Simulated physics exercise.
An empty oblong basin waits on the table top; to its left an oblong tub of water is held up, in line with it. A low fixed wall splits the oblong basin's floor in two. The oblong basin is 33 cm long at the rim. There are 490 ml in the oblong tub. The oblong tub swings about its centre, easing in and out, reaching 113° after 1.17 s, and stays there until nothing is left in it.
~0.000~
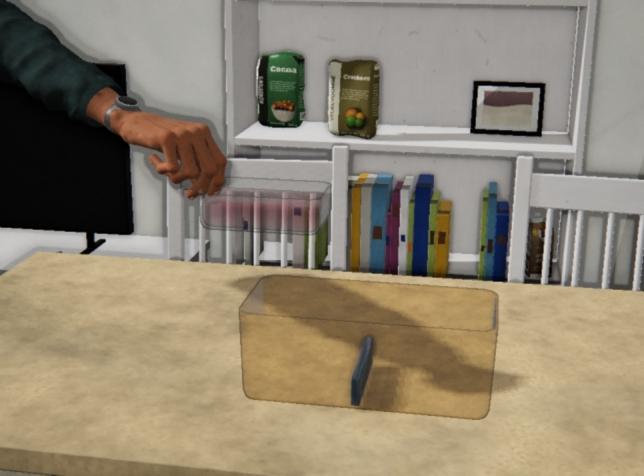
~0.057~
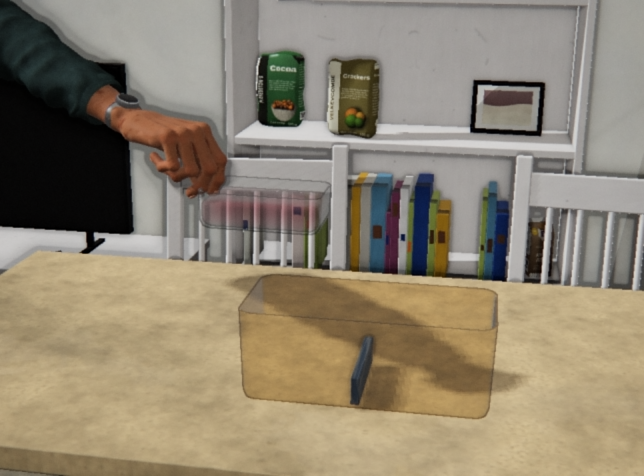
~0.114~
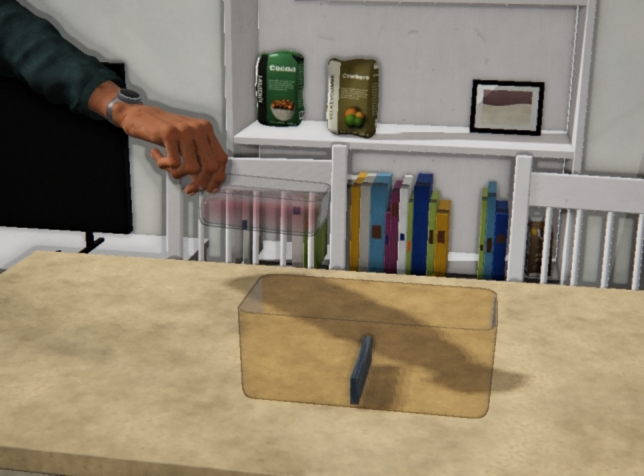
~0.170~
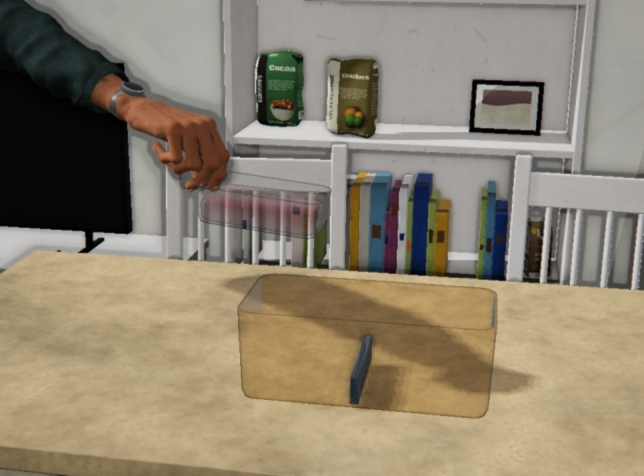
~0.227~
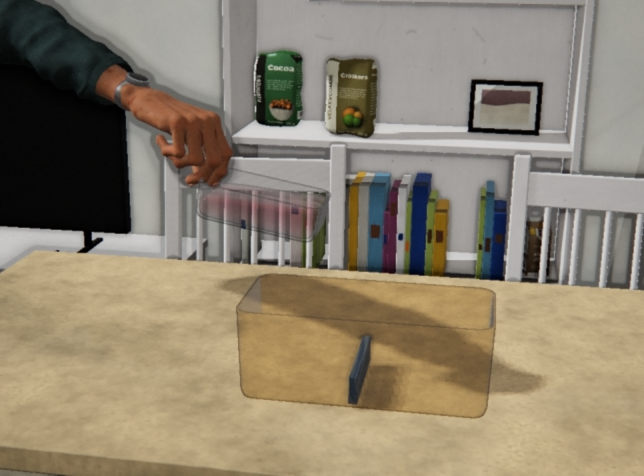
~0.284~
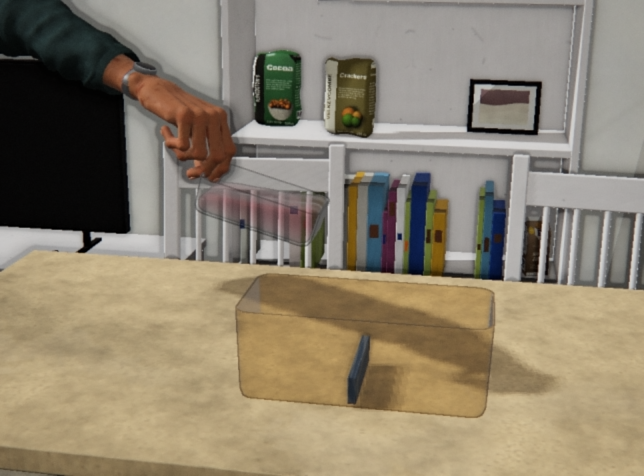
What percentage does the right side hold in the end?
About 59 per cent.
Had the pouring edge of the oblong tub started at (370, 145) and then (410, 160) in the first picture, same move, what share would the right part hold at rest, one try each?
In turn about 80 and 85 per cent.
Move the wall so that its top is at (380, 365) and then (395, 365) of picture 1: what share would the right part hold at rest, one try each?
In turn about 35 and 10 per cent.
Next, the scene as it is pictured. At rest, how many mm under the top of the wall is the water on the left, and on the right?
Some 30 mm on the left and 26 mm on the right.
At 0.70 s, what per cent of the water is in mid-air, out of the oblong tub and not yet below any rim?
Some 30 per cent.
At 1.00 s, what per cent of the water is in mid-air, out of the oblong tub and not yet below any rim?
Some 3 per cent.
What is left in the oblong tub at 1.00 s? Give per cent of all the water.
Some 2 per cent.
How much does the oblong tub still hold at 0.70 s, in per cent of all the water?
Near 14 in a hundred.
By 0.70 s the tilt is 74° and 14 per cent is still to pour, 14 is left of the wall and 42 right of it.
By 1.00 s the tilt is 108° and 2 per cent is still to pour, 37 is left of the wall and 59 right of it.
By 1.32 s the tilt is 113° and 0 per cent is still to pour, 40 is left of the wall and 59 right of it.
By 1.67 s the tilt is 113° and 0 per cent is still to pour, 40 is left of the wall and 59 right of it.
At rest 40 per cent lies left of the wall, 59 right of it and 1 outside.
